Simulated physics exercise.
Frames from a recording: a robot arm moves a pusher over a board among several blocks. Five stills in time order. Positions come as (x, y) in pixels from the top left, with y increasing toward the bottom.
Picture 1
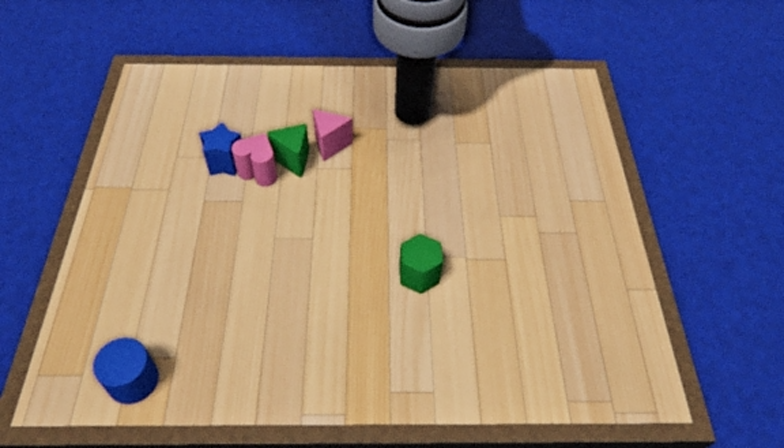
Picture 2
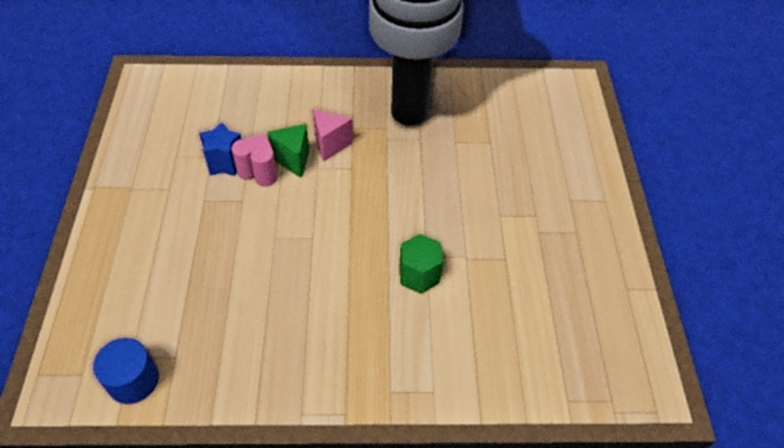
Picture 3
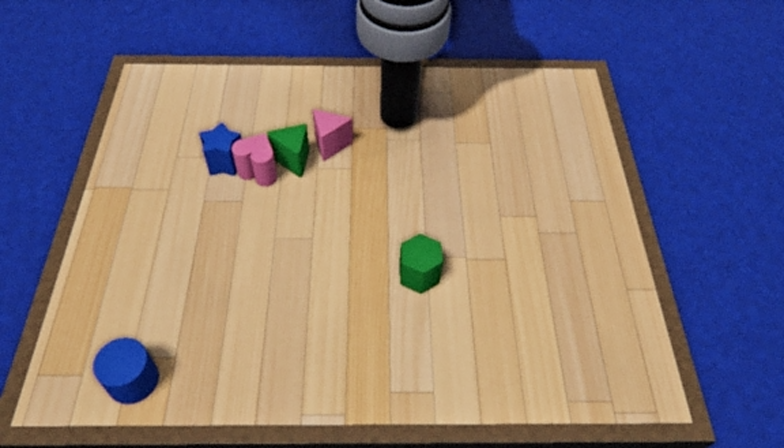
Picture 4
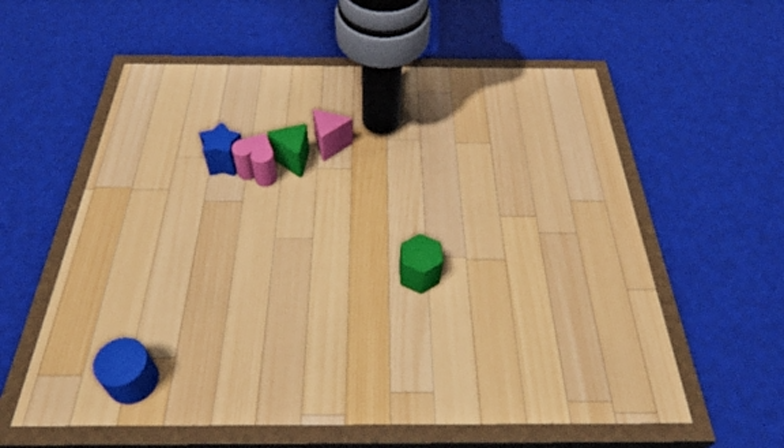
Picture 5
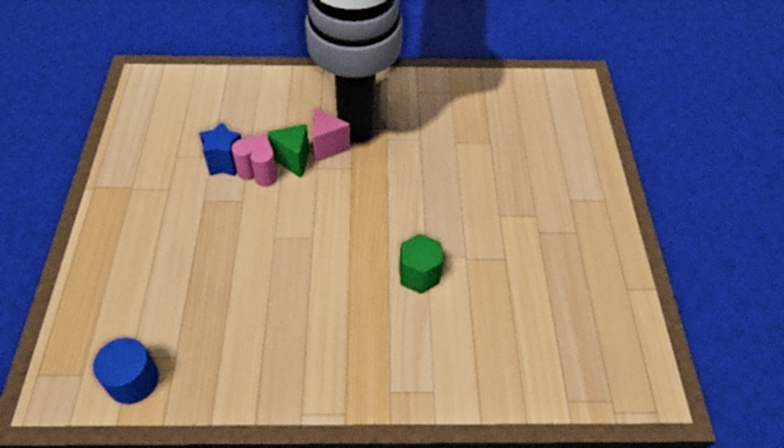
A robot arm slid its black pusher left across the top of a wooden board until it reached the pink triangle and nudged it slightly, while the other green, pink and blue blocks stayed still.
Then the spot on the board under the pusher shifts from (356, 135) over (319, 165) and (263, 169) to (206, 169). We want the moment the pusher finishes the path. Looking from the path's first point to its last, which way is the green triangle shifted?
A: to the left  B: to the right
The one that fits is B, to the right.
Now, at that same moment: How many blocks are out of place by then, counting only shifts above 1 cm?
The answer will be at least three.
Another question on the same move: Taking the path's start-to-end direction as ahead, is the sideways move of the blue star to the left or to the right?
The right.
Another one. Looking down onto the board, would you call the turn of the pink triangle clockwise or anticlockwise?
It swings round anticlockwise.
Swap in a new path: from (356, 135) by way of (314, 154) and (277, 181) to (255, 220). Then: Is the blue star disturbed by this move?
Shifted out of place.
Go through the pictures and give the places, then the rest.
Pusher's lower end (413, 112); blue star (219, 137); pink heart-shaped block (254, 147); green triangle (290, 136); pink triangle (329, 121), in the first frame.
Pusher (409, 112); blocks still, in the second frame.
Pusher (399, 115); blocks still, in the third frame.
Pusher (381, 121); blocks still, in the fourth frame.
Pusher (356, 129); blue star (219, 137); pink heart-shaped block (254, 147); green triangle (290, 136); pink triangle (326, 123), in the fifth frame.
What follows on the original path. One third of the way, pusher (318, 159); blue star (214, 138), turned 15° clockwise; pink heart-shaped block (245, 149), turned 15° anticlockwise; green triangle (272, 138), turned 20° clockwise; pink triangle (289, 155), turned 30° clockwise.
Two thirds of the way, pusher (261, 164); blue star (192, 135), turned 25° clockwise; pink heart-shaped block (211, 158), turned 30° anticlockwise; green triangle (227, 134); pink triangle (254, 170), turned 15° anticlockwise.
At the end, pusher (204, 163); blue star (158, 132), turned 20° anticlockwise; pink heart-shaped block (179, 169), turned 45° anticlockwise; green triangle (192, 120), turned 55° clockwise; pink triangle (253, 171), turned 25° anticlockwise.
